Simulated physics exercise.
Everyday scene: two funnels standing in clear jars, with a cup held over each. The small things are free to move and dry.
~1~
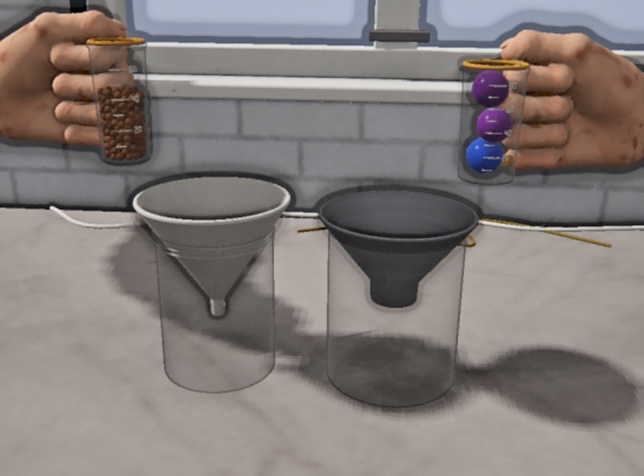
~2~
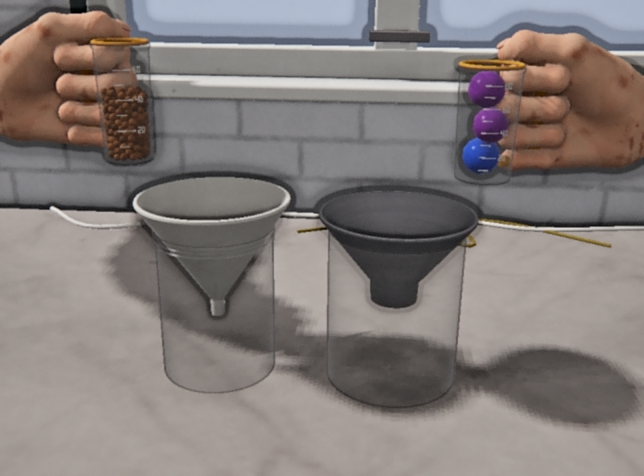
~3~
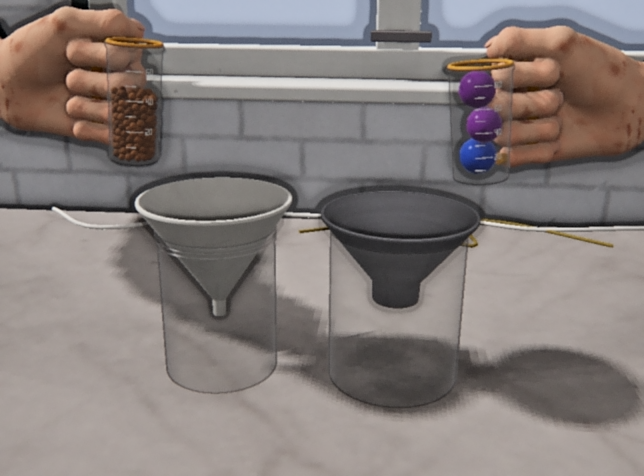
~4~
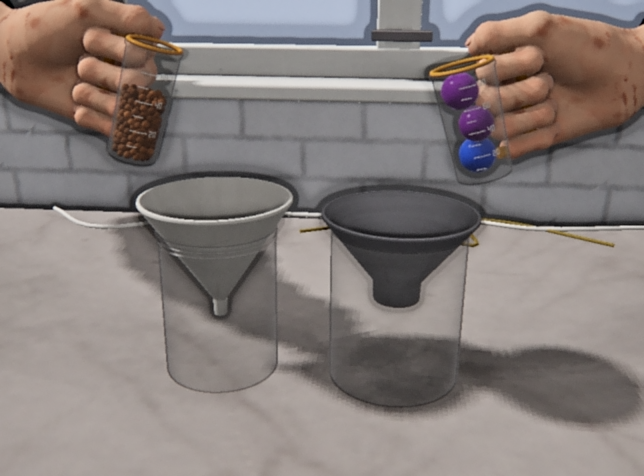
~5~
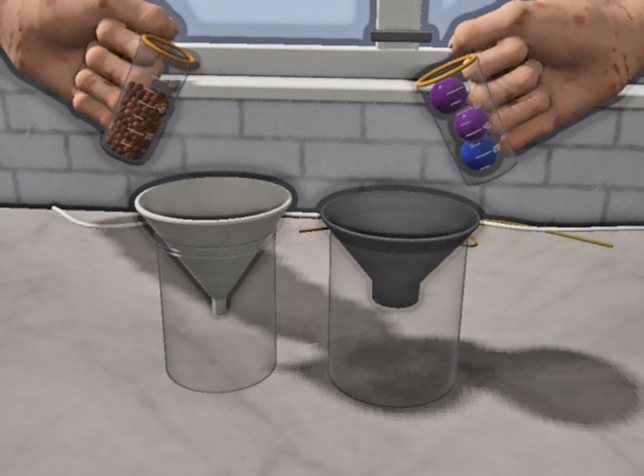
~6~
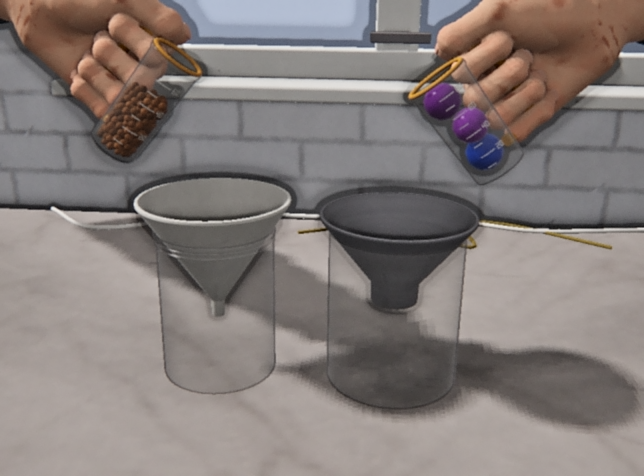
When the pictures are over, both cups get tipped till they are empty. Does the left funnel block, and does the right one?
Left funnel - yes, it blocks. Right funnel - no, it runs through.
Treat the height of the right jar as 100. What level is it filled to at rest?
I'd say close to 20 in a hundred.
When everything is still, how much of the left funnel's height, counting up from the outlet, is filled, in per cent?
About 60 per cent.
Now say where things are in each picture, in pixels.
The first picture shows left funnel (214, 209), outlet at (218, 313), about one piece wide; left cup (122, 102), holding cereal balls; right funnel (397, 225), outlet at (394, 298), about one piece wide; right cup (491, 122), holding glass marbles.
The second picture shows left cup (125, 102), upright; right cup (487, 123), upright.
The third picture shows left cup (135, 102), tipped 5°; right cup (481, 122), tipped 5°.
The fourth picture shows left cup (143, 102), tipped 16°; right cup (473, 122), tipped 16°.
The fifth picture shows left cup (146, 102), tipped 28°; right cup (469, 122), tipped 28°.
The sixth picture shows left funnel (214, 210), outlet at (219, 314); left cup (145, 103), tipped 39°; right funnel (398, 226), outlet at (394, 300); right cup (468, 124), tipped 39°.
Then, 0.39 s later than the last frame, left, every one still in the cup; right, every one still in the cup.
Then, 0.82 s later than the last frame, left, every one still in the cup; right, every one still in the cup.
Then, 1.32 s later than the last frame, left, about a tenth still in the cup, the larger part in or over the funnel; right, every one in or over the funnel.
When it is over, left, every one stuck in the funnel, not one down in the jar; right, every one down in the jar.
